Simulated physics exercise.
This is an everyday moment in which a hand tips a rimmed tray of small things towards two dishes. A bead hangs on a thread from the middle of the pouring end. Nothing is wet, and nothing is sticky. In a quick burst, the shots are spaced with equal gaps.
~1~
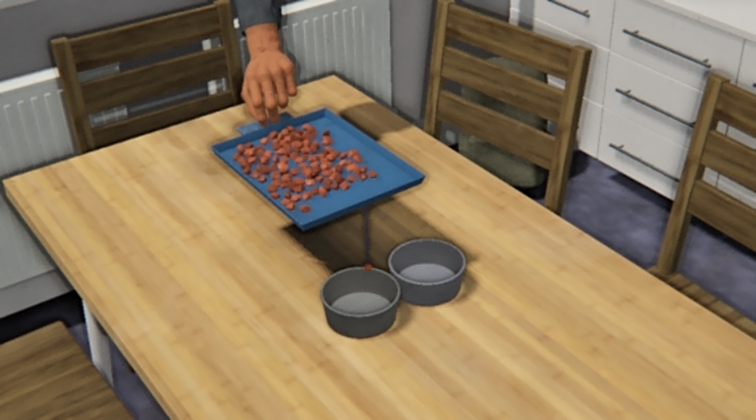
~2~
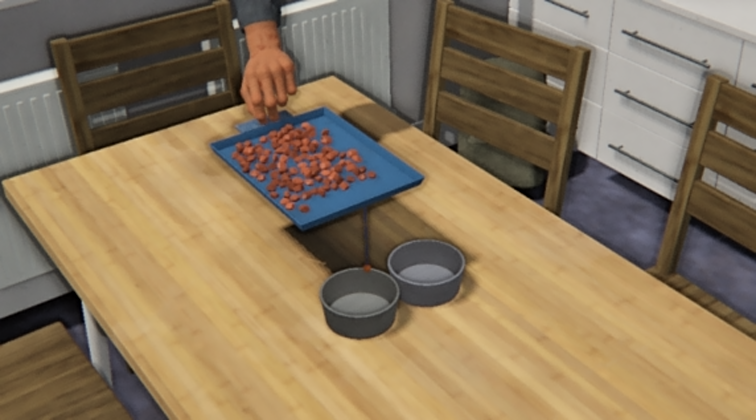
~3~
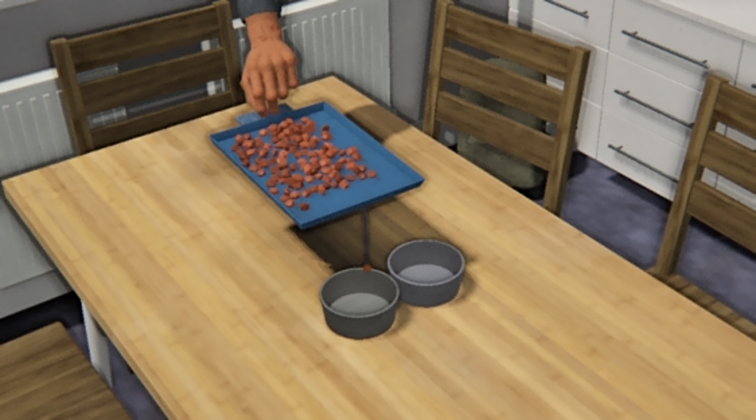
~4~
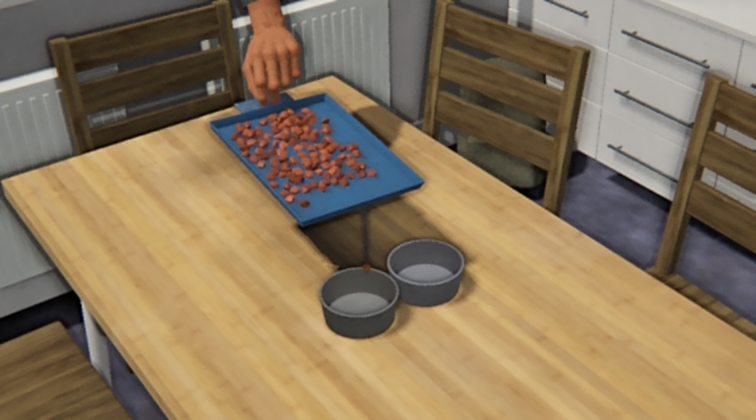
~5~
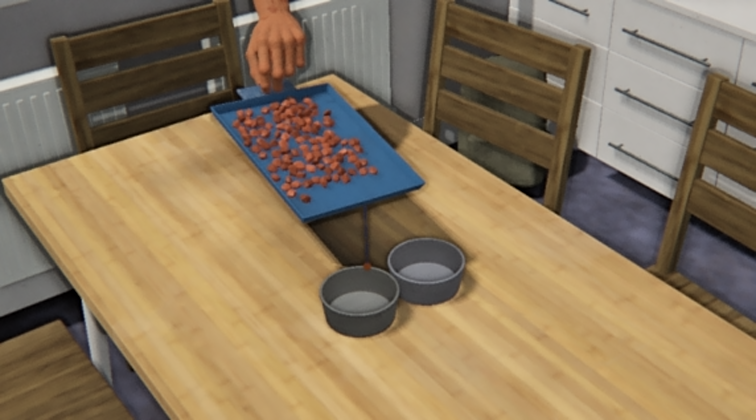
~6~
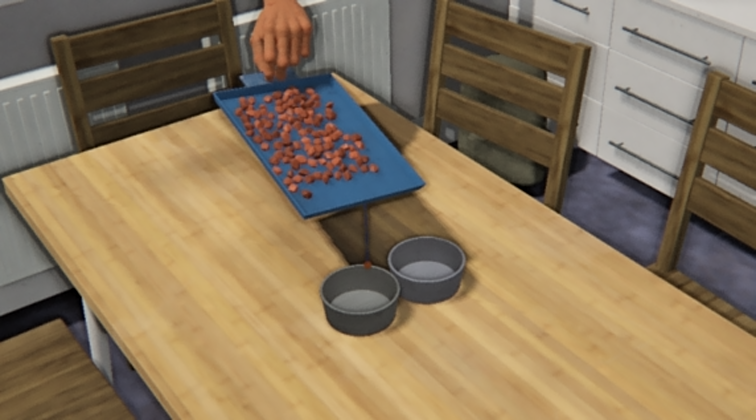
At first, a hand holds the far end of a blue rimmed tray of small reddish bits above a wooden table, with two empty grey dishes near its pouring end. The hand then rises slightly, lifting the far end, and the tray gradually tilts towards the dishes, its right corner lowest, while the dishes stay still.
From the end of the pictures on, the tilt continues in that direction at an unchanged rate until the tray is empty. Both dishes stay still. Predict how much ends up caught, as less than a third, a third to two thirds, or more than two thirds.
The share caught is large, above two thirds.
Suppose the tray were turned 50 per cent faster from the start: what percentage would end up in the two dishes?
It would be around 80 percent.
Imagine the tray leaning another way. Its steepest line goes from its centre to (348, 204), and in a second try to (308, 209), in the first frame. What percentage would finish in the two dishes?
First some 40, then 20 per cent.
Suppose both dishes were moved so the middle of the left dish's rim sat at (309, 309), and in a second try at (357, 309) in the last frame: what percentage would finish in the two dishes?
20 and 60 %.
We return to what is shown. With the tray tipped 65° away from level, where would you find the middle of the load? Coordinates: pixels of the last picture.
The middle of the load sits near (408, 192).
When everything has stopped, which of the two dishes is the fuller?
The winner is the right one.
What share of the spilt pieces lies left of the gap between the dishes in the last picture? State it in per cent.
Some 10 %.
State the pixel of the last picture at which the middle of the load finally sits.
The centre ends up roughly at (428, 278).
Soon, tray tipped steeply; about two thirds on the tray; a small part in the right dish; a stray few outside both; about a quarter in the air.
A while on, tray tipped past a quarter turn; a stray few in the left dish; most in the right dish; about a quarter outside both; a stray few in the air.
Towards the end, tray tipped past a quarter turn; a stray few in the left dish; most in the right dish; about a quarter outside both.
Finally, tray tipped past a quarter turn; a stray few in the left dish; most in the right dish; about a quarter outside both.
